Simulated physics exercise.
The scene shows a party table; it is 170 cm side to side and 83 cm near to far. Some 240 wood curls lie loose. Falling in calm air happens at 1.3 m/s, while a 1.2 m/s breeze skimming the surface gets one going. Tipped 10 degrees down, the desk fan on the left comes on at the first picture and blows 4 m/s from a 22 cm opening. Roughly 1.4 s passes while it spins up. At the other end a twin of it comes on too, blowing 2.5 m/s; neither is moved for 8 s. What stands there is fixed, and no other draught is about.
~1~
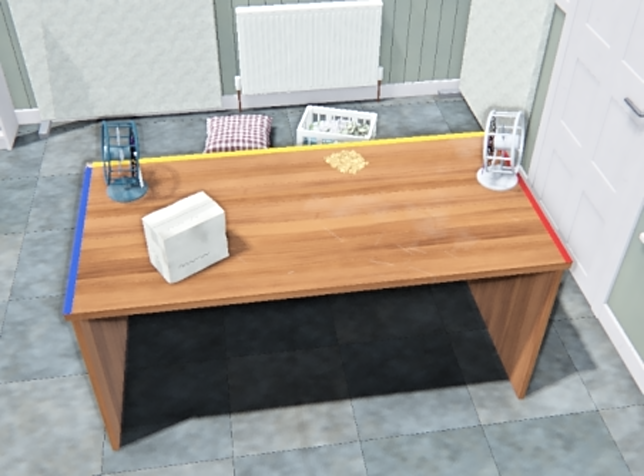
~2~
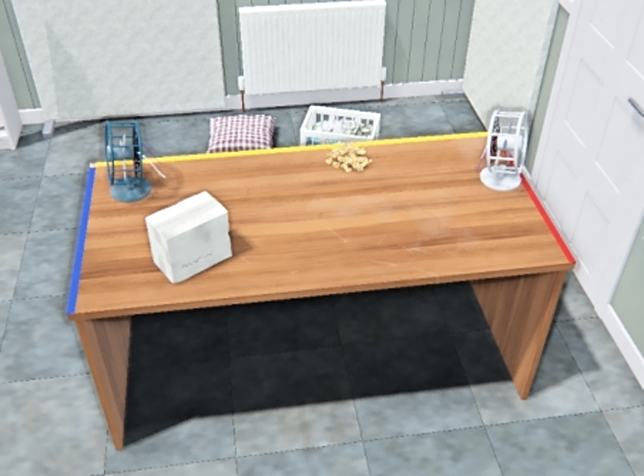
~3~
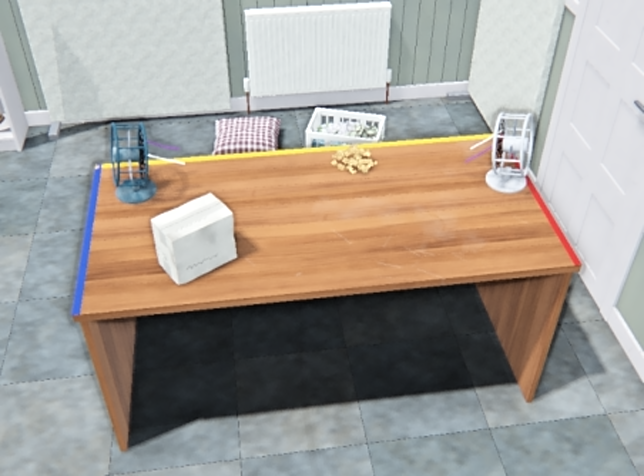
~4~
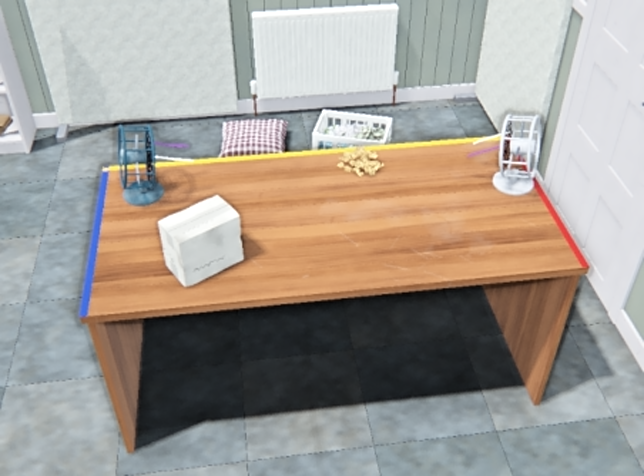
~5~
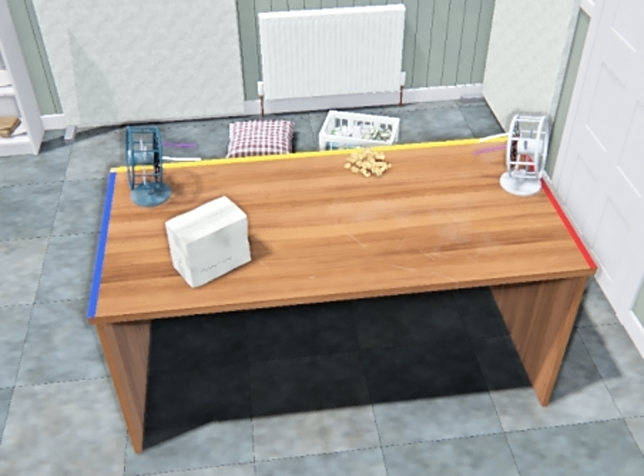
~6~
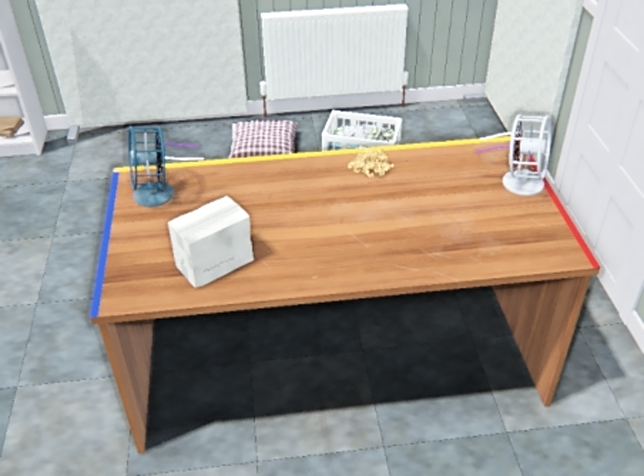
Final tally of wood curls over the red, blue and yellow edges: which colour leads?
Most are over the yellow one.
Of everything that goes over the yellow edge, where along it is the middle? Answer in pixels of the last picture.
The middle of the crossings lies near (409, 145) in the last picture.
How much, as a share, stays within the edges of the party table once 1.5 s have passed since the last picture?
Close to 5 in a hundred are still there.
Then, 0.5 s after the last picture the count stands so, 0 % are over the blue edge, 45 % over the yellow edge and 0 % over the red edge; the middle of those left on the top is near (440, 181).
Then, 1.5 s after the last picture the count stands so, 0 % are over the blue edge, 63 % over the yellow edge and 0 % over the red edge.
Then, 3.3 s after the last picture the count stands so, 0 % are over the blue edge, 65 % over the yellow edge and 0 % over the red edge.
Then, 6.9 s after the last picture, at the end, 0 % are over the blue edge, 65 % over the yellow edge and 0 % over the red edge.
